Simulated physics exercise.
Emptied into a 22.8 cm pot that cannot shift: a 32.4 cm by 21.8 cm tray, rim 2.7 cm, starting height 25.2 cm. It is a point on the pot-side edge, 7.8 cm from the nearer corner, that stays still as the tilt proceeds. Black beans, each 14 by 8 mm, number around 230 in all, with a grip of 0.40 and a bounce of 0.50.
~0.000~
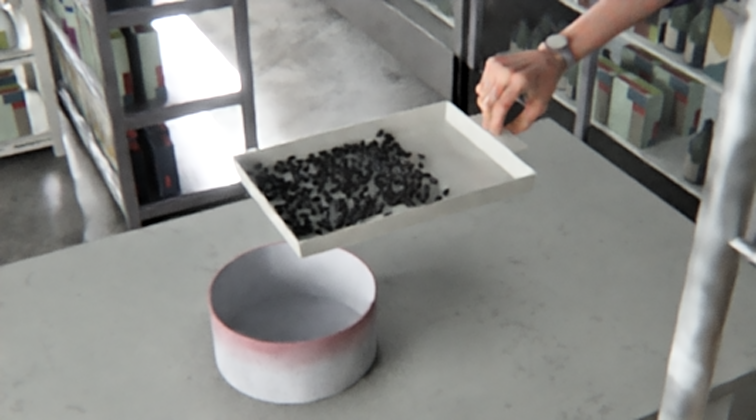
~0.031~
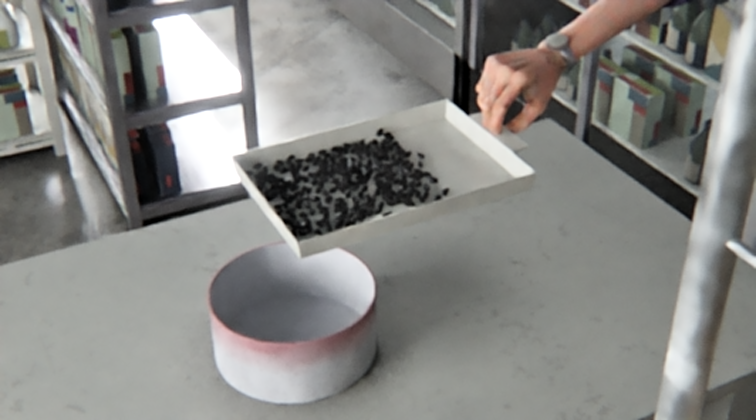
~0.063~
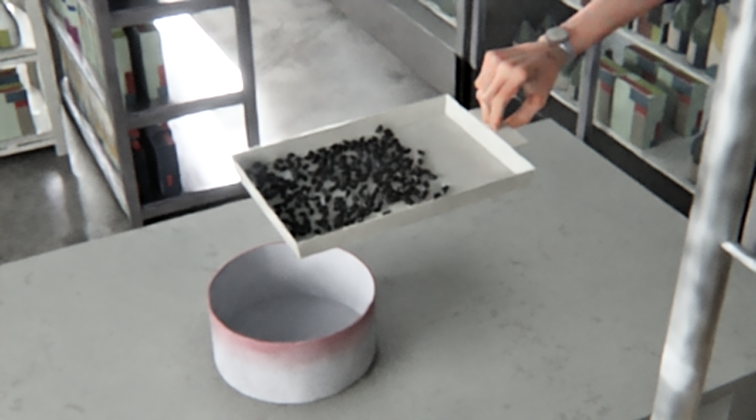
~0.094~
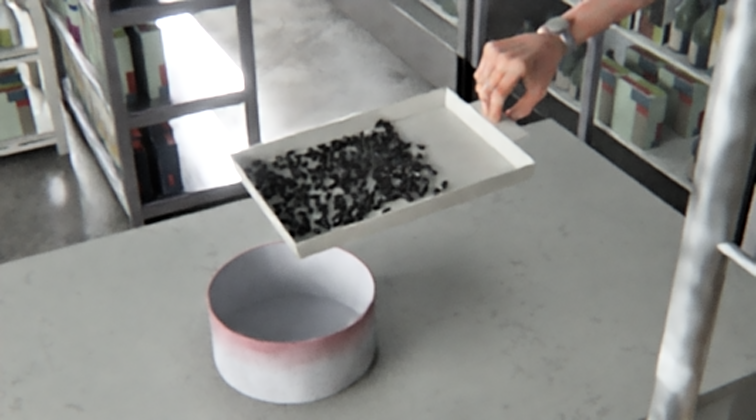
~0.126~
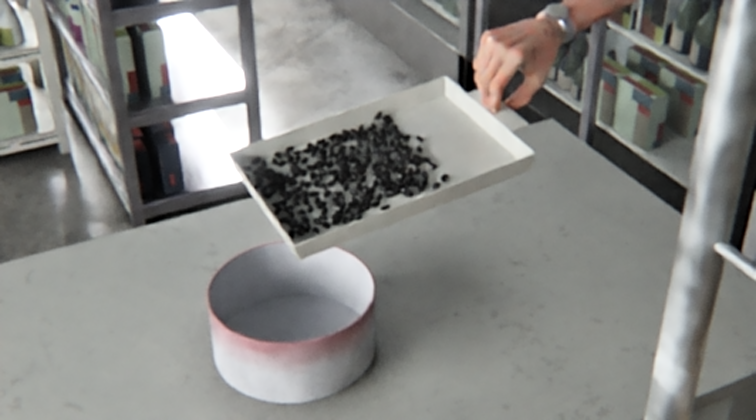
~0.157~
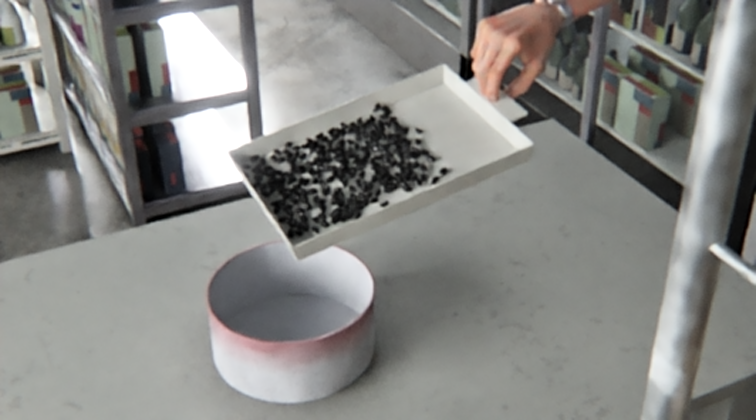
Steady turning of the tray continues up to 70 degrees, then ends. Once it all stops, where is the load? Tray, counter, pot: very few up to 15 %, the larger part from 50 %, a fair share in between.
Tray the larger part; counter a fair share; pot very few.
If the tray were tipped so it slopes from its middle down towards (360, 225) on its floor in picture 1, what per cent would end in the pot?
0 %.
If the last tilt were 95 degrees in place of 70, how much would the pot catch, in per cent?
Estimate: Roughly 5 percent.
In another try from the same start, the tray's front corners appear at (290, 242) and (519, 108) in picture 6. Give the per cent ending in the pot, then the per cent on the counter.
Per cent by place - pot 5, counter 50.
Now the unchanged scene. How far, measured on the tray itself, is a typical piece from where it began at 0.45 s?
Around 3 centimetres.
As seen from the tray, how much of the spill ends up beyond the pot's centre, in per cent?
Estimate: Roughly 100 per cent of the pieces.
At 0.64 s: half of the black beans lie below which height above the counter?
Median height: Approx. 28 cm.
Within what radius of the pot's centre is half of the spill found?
I'd say around 24 centimetres.
After 0.45 s, tilt 40 degrees; the tray holds 100 %, the pot 0 %.
After 0.64 s, tilt 60 degrees; the tray holds 100 %, the pot 0 %.
After 0.95 s, tilt 70 degrees; the tray holds 65 %, the pot 0 %.
At rest (2.3 s), tray 55 %, counter 40 %, pot 5 %.
